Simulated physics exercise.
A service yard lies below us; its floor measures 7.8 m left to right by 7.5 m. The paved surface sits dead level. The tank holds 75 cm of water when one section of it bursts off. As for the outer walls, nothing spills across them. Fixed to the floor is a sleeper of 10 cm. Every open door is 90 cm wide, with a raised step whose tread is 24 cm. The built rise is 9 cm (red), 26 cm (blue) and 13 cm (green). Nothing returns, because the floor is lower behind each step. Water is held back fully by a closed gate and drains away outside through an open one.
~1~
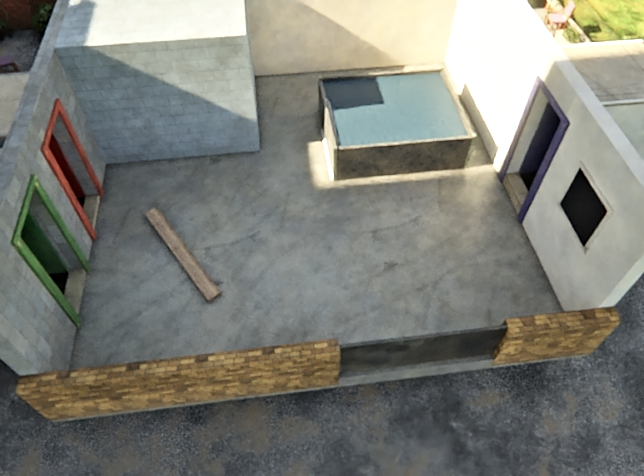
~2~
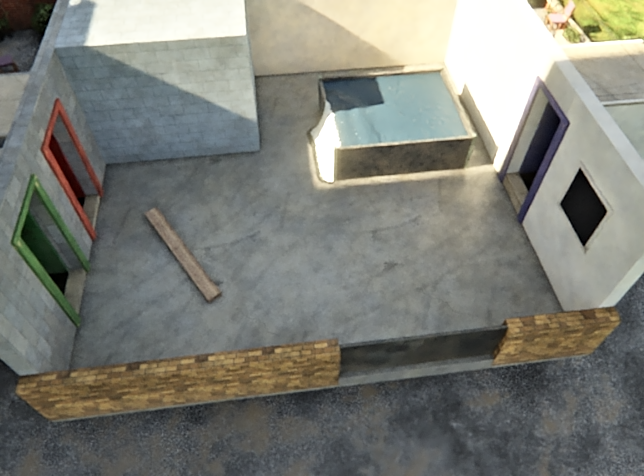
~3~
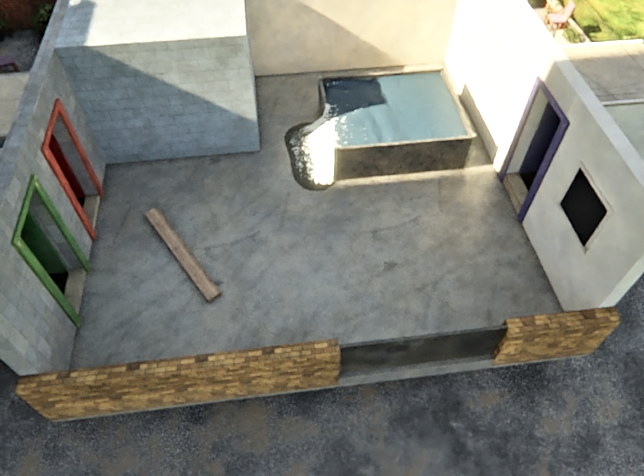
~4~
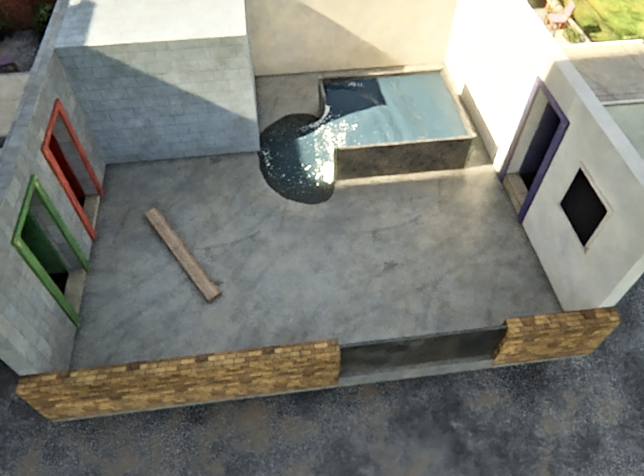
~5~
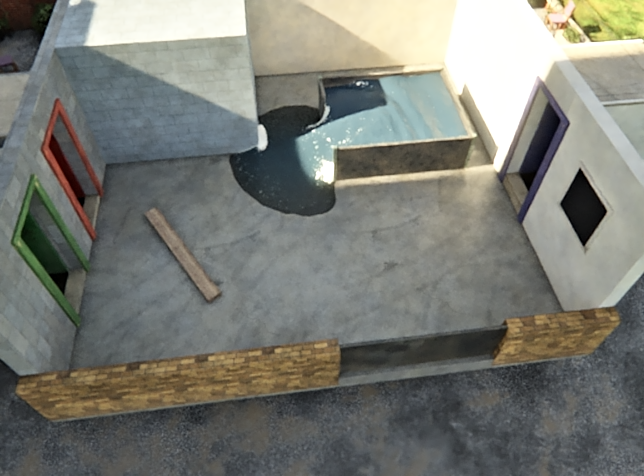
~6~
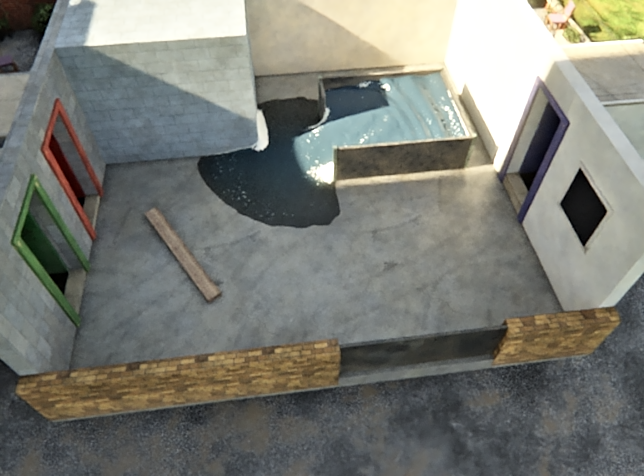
In a walled yard seen from above, water burst from the left side of a tank near the back and spread leftward across the grey floor in a dark, widening pool.
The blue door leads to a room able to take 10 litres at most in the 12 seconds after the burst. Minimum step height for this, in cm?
At least 7.5 cm or so.
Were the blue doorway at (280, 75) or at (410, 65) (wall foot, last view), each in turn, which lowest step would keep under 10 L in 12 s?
23 and 11.0 cm.
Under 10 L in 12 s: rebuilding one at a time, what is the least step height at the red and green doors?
About 29 cm at red and about 18 cm at green.
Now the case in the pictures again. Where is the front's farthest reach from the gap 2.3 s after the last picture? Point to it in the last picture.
Around pixel (65, 396).
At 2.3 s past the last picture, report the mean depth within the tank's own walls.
I'd put it at some 31 centimetres on average.
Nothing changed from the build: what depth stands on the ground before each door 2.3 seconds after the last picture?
In cm: Red 30, blue 0, green 22.
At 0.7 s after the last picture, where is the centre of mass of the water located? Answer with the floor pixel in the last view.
At about (349, 145).
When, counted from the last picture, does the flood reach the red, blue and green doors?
Arrival times are red 0.7 seconds, blue 5.0 seconds and green 1.6 seconds.
Then, 0.7 s after the last picture water covers 25 % of the floor, deepest (48 cm) near (267, 150); it has not reached the blue door.
Then, 2.3 s after the last picture water covers 55 % of the floor, deepest (32 cm) near (95, 233); it has not reached the blue door.
Then, 11.3 s after the last picture water covers 100 % of the floor, deepest (13 cm) near (573, 335); 9 cm at the blue door, 0 litres in over its 26 cm step.
At the blue door as built, the water peaked near 11 cm, 8.5 s after the last picture.
Run again over the same 12 s with other heights there, 19 litres in over 6 cm, 4 litres over 9.5 cm. The limit of 10 litres is kept from about 7.5 cm up.
